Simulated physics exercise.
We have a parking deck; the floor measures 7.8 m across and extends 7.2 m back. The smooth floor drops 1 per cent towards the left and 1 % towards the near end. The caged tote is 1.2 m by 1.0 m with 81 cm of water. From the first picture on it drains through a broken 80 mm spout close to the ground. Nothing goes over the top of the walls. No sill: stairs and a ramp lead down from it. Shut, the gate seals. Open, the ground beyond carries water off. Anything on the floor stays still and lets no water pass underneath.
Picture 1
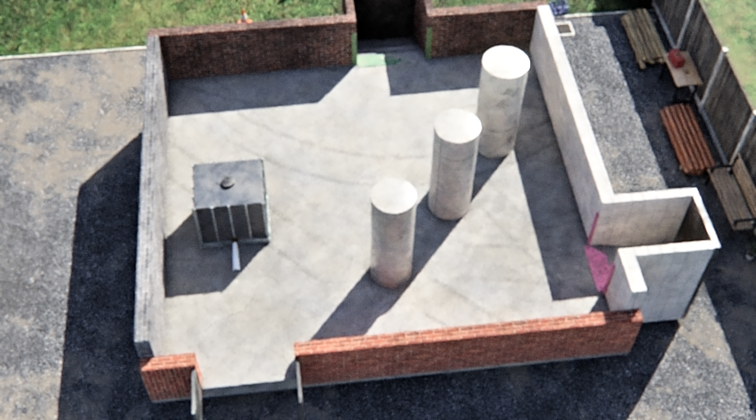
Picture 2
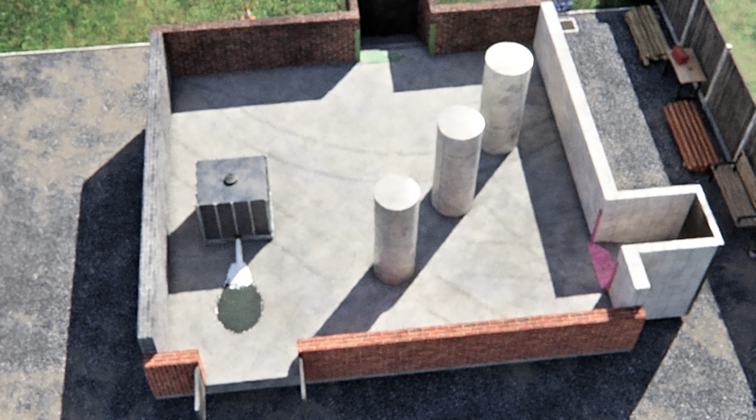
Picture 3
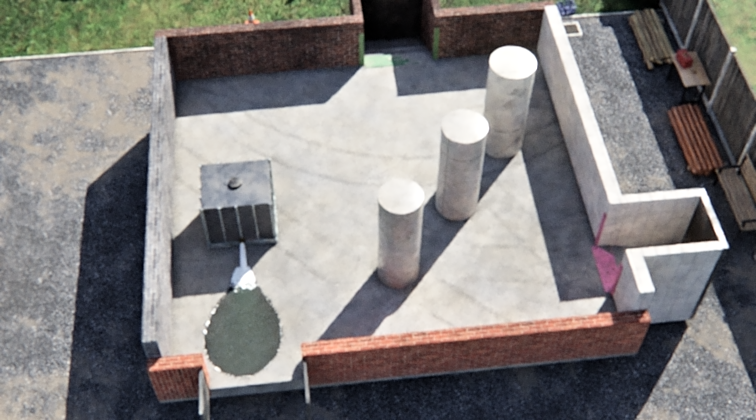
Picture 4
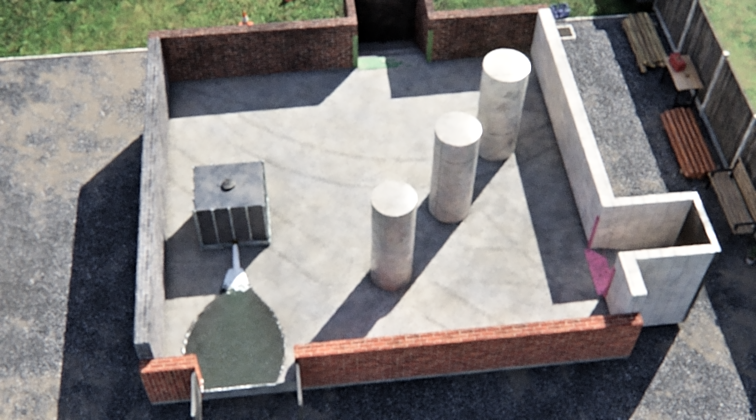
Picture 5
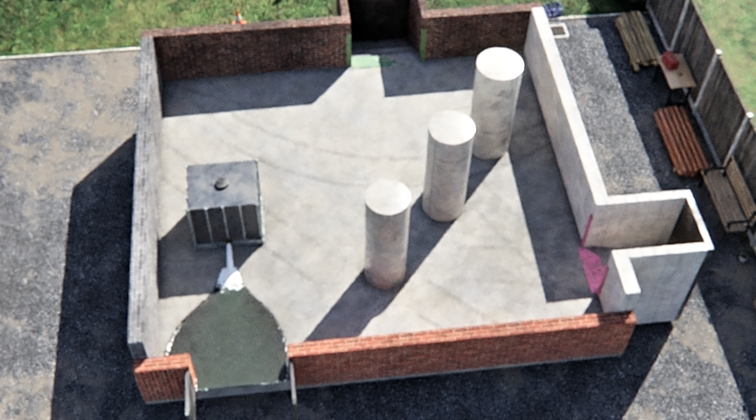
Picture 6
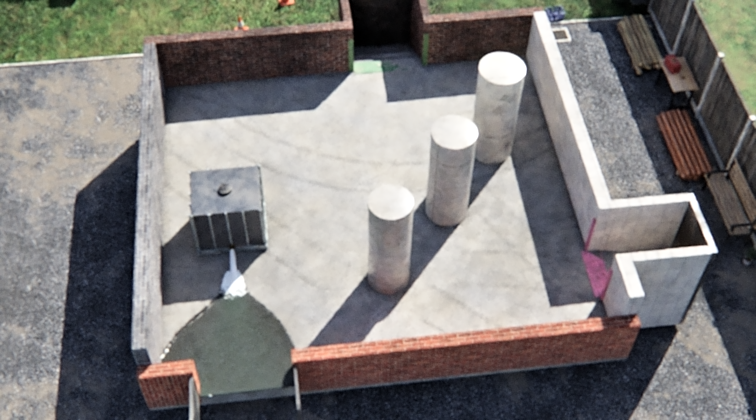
A walled concrete deck stands still as water jets from a dark tank and spreads nearward.
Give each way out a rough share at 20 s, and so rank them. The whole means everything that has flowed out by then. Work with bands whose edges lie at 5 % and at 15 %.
By band, the gate receives over 15 %; the stairwell (marked green) receives less than 5 %; the basement ramp (marked pink) receives under 5 %.
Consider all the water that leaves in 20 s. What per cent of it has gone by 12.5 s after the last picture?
It comes to around 80 percent.
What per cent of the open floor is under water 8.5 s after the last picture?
About 10 percent.
Then, 1.5 s after the last picture water covers 5 % of the floor and is deepest (4 cm) near (233, 282); gone so far, the gate 12 %, the stairwell (marked green) 0 %, the basement ramp (marked pink) 0 %.
Then, 4.5 s after the last picture water covers 10 % of the floor and is deepest (4 cm) near (233, 282); gone so far, the gate 24 %, the stairwell (marked green) 0 %, the basement ramp (marked pink) 0 %.
Then, 8.5 s after the last picture water covers 10 % of the floor and is deepest (4 cm) near (233, 282); gone so far, the gate 40 %, the stairwell (marked green) 0 %, the basement ramp (marked pink) 0 %.
Then, 12.5 s after the last picture water covers 10 % of the floor and is deepest (4 cm) near (162, 387); gone so far, the gate 57 %, the stairwell (marked green) 0 %, the basement ramp (marked pink) 0 %.
Then, 16.5 s after the last picture water covers 10 % of the floor and is deepest (4 cm) near (162, 387); gone so far, the gate 73 %, the stairwell (marked green) 0 %, the basement ramp (marked pink) 0 %.
